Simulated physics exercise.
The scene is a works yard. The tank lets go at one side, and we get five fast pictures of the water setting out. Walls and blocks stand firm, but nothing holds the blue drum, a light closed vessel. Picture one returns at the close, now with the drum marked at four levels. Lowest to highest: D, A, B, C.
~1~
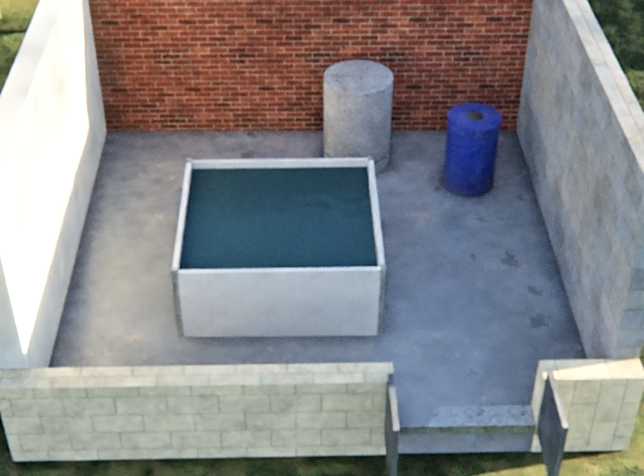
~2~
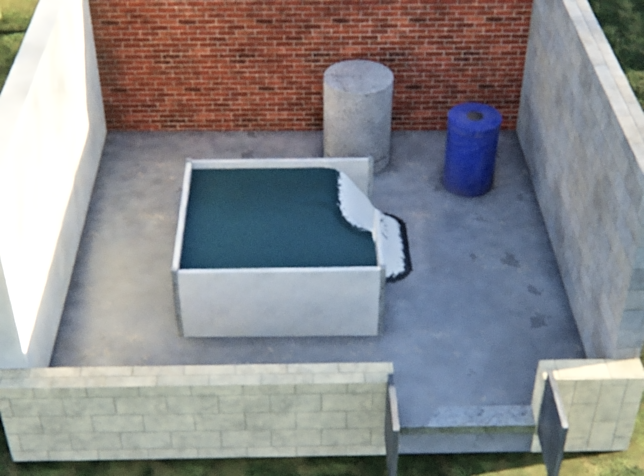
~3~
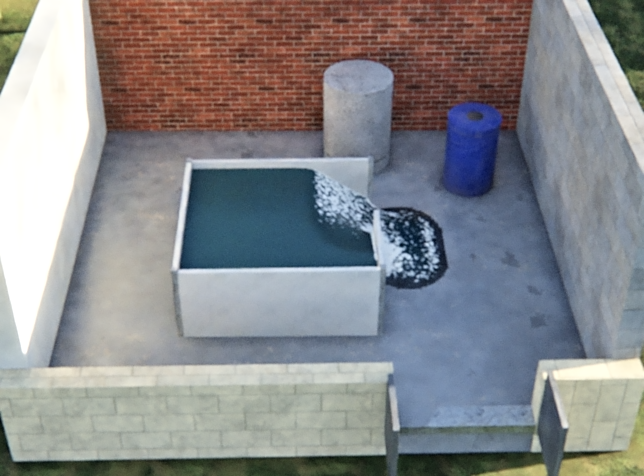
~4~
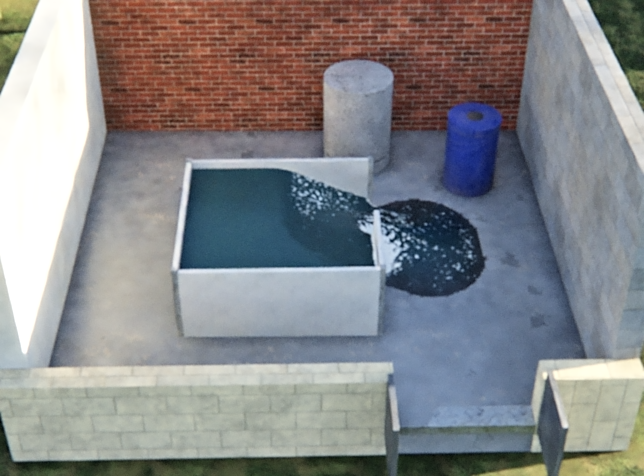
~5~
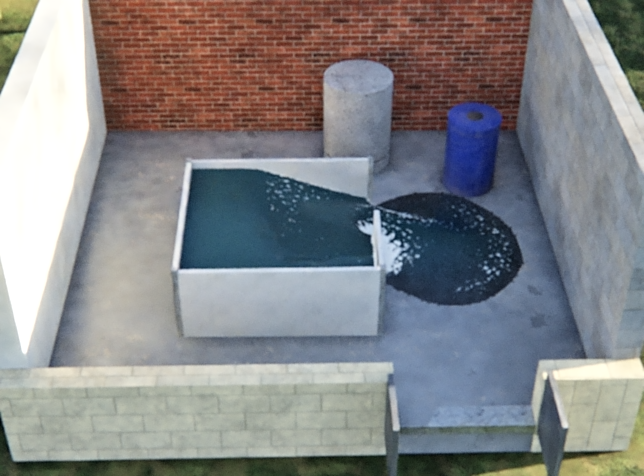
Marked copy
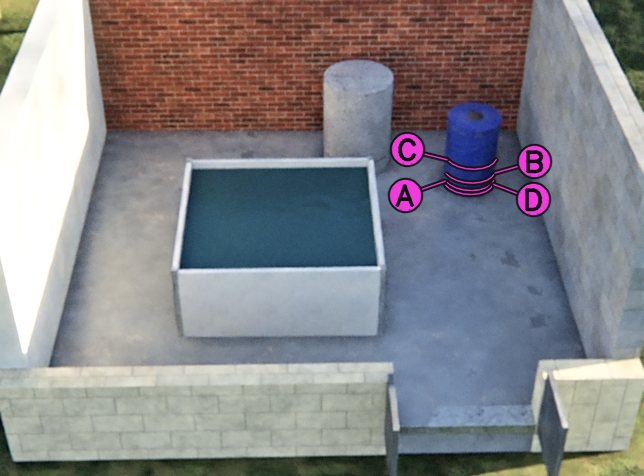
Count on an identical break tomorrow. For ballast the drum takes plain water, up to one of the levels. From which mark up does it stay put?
That is level C.
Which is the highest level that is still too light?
The answer is B.
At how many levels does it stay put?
One.
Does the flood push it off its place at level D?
Yes.
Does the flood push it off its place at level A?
Yes.
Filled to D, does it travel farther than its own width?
Yes, clearly.
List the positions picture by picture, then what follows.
Lid of the blue drum at (474, 116); tank full, its middle at (280, 218); open gate at (465, 365), in the first frame.
In the second frame, 2 % of the ground wet, in view closest to the drum at (392, 219).
In the third frame, 4 % of the ground wet, in view closest to the drum at (420, 217).
In the fourth frame, 8 % of the ground wet, in view closest to the drum at (429, 204).
Lid of the blue drum at (474, 116); 12 % of the ground wet, in view closest to the drum at (445, 197), in the fifth frame.
On the marked copy, A at (471, 190); B at (472, 183); C at (474, 169); D at (471, 194); from the bottom up D, A, B, C.
If A is chosen, it is pushed about twice its own width away.
If B is chosen, it is pushed about twice its own width away.
If C is chosen, it does not move.
If D is chosen, it is pushed about twice its own width away.
